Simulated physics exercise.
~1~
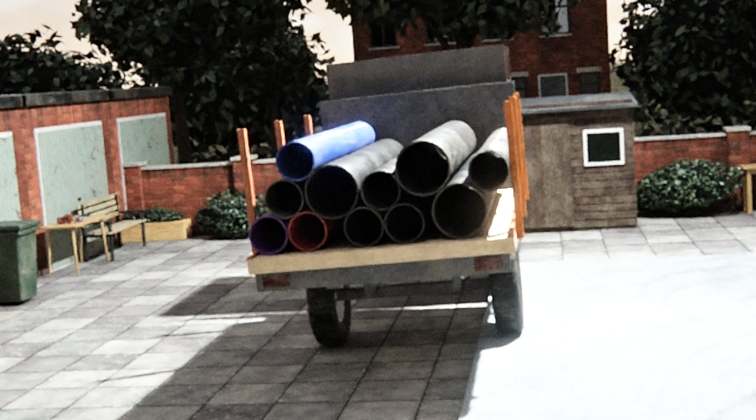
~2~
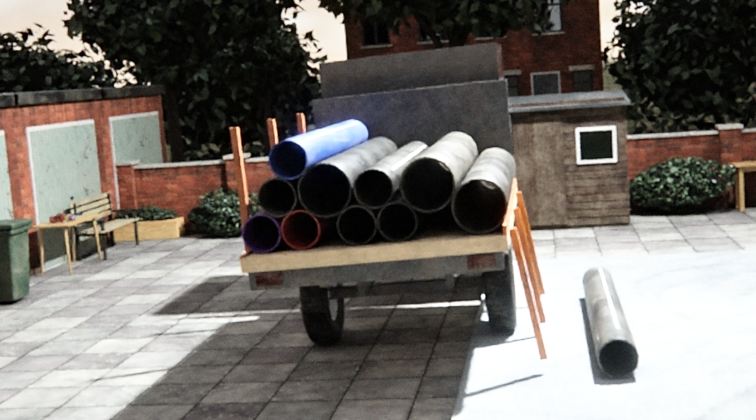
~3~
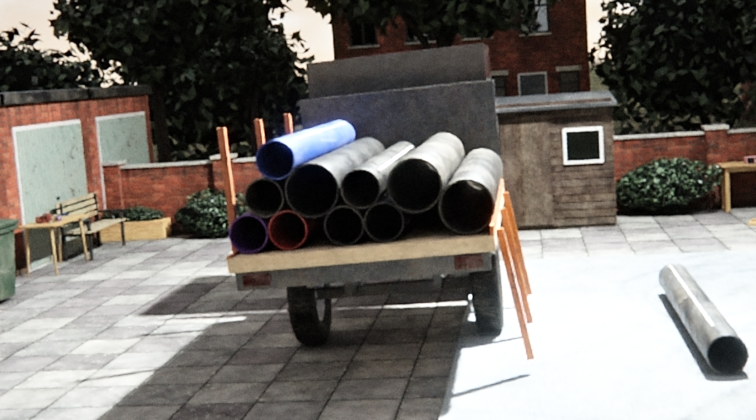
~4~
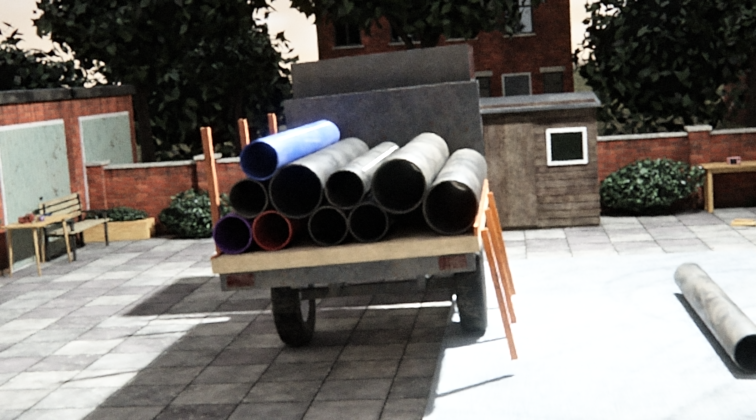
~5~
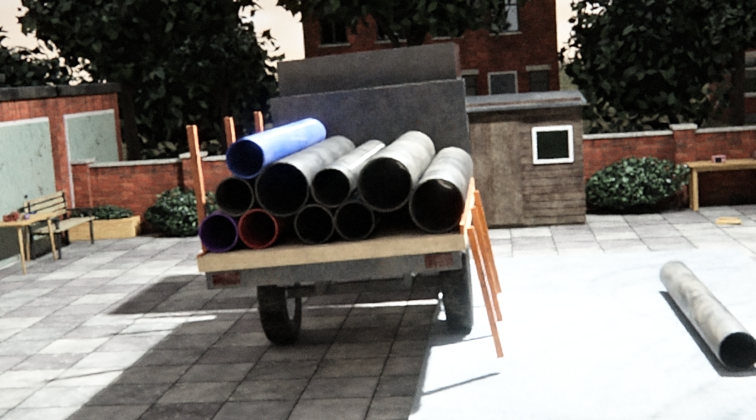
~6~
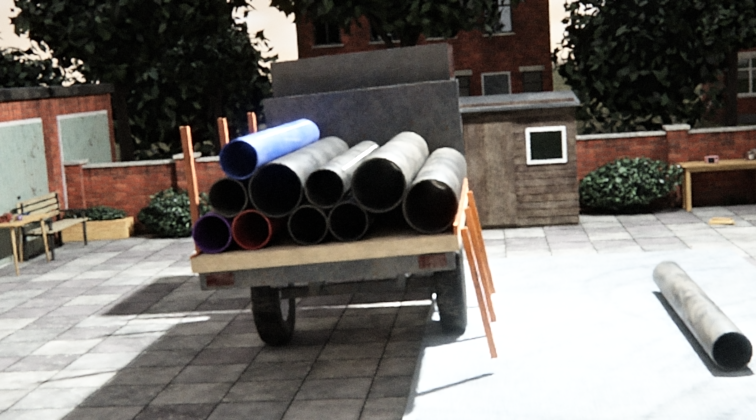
Grey pipe dropping off the right side of a parked lorry as posts swing down, then lying on the paving, the rest staying stacked.
